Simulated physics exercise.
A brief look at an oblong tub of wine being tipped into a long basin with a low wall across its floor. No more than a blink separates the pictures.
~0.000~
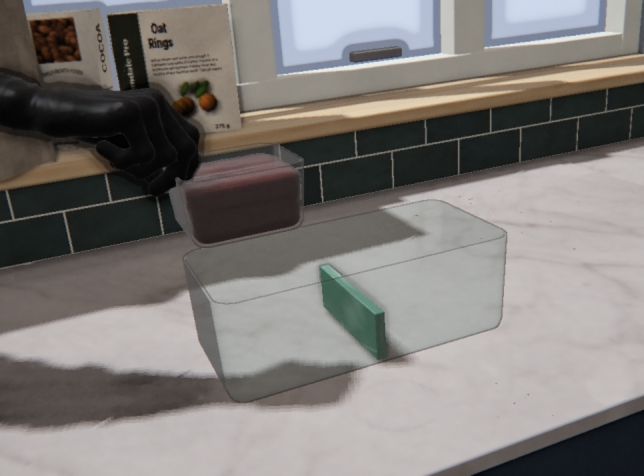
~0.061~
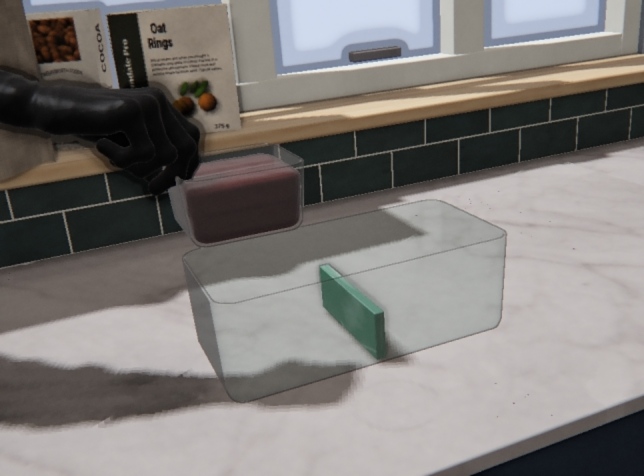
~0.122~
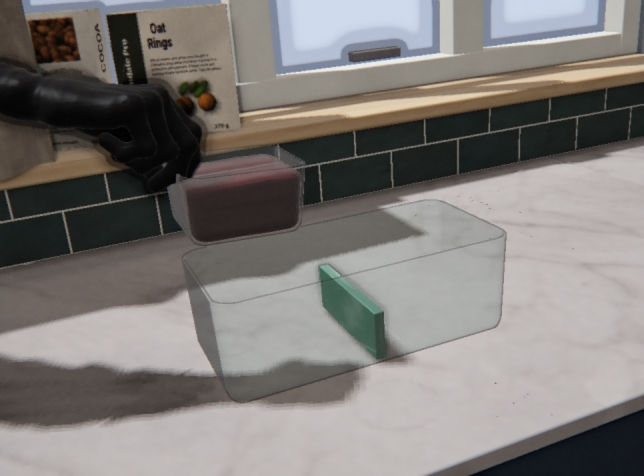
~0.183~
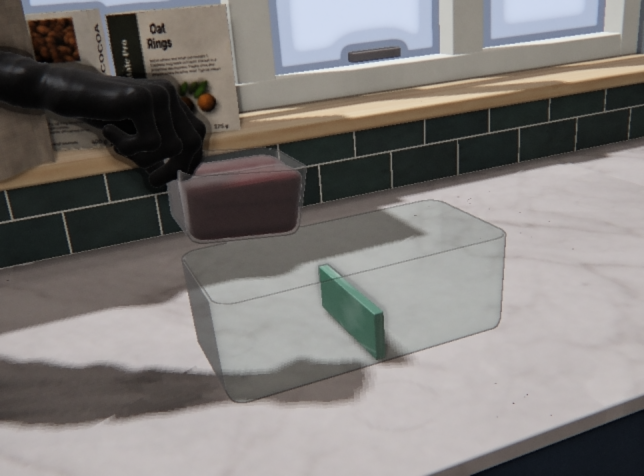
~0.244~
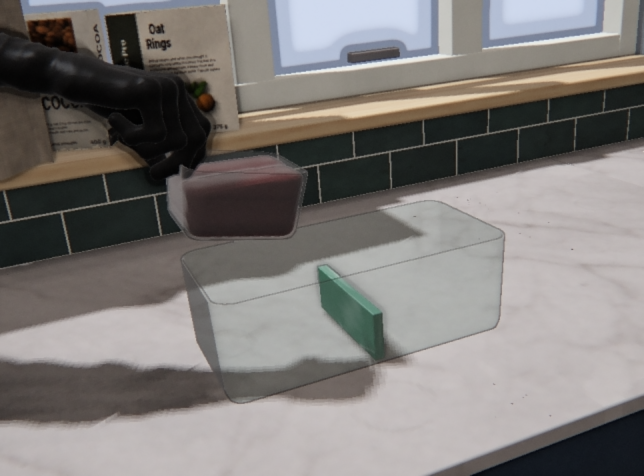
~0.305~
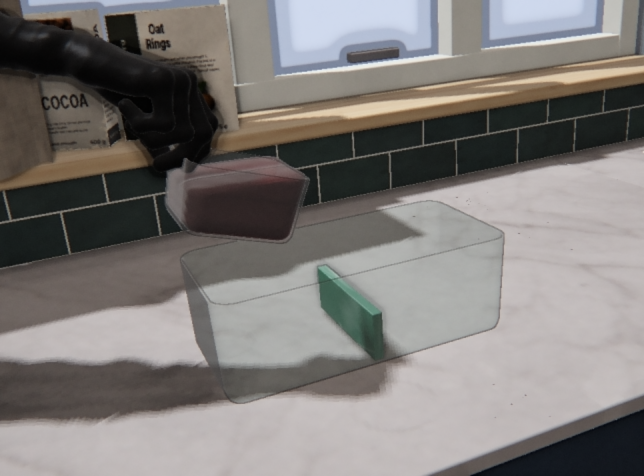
To begin with, a black-gloved hand holds a small clear tub of dark red wine level above the left end of a long, see-through basin with a low green wall across its floor. The hand then rises slightly and tilts the tub gradually down to the right, the tub staying above the basin.
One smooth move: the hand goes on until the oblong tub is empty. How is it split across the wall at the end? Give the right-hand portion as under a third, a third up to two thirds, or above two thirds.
The share right of the wall will be moderate, one third to two thirds.
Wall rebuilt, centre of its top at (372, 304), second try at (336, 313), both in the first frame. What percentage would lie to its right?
First try close to 20 percent, second try close to 70 percent.
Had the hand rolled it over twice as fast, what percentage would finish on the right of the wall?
I'd say close to 20 %.
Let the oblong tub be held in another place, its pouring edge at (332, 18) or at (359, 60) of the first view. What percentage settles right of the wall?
One after the other: 95 %, 95 %.
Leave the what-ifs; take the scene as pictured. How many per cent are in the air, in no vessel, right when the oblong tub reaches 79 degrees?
Near 25 parts in a hundred.
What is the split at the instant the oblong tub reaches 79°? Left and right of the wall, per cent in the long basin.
On the left 15 %, on the right 30 %.
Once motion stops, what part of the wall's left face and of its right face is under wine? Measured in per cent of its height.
The left side ends up close to 30, the right side close to 20.
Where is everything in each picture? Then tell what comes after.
In the first picture, it leans 0°; its right rim is at (288, 153); the wine meets the walls at (174, 180) and (285, 161); the long basin's rim runs from (197, 280) to (472, 217); the wall's top is at (350, 289).
In the second picture, it leans 1°; its right rim is at (288, 154); the wine meets the walls at (174, 180) and (285, 161).
In the third picture, it leans 3°; its right rim is at (289, 156); the wine meets the walls at (174, 179) and (285, 161).
In the fourth picture, it leans 7°; its right rim is at (291, 160); the wine meets the walls at (175, 180) and (286, 162).
In the fifth picture, it leans 12°; its right rim is at (292, 165); the wine meets the walls at (175, 181) and (288, 163).
In the sixth picture, it leans 18°; its right rim is at (293, 172); the wine meets the walls at (176, 182) and (291, 163); 1 per cent is over the edge.
A moment on, the oblong tub is tipped on its side and 30 per cent is still to pour, 15 is left of the wall and 32 right of it.
Next, the oblong tub is tipped right over and 2 per cent is still to pour, 51 is left of the wall and 45 right of it.
Then the oblong tub is tipped right over and 0 per cent is still to pour, 54 is left of the wall and 46 right of it.
Later the oblong tub is tipped right over and 0 per cent is still to pour, 54 is left of the wall and 46 right of it.
In the end 54 per cent lies left of the wall, 46 right of it and 0 outside.
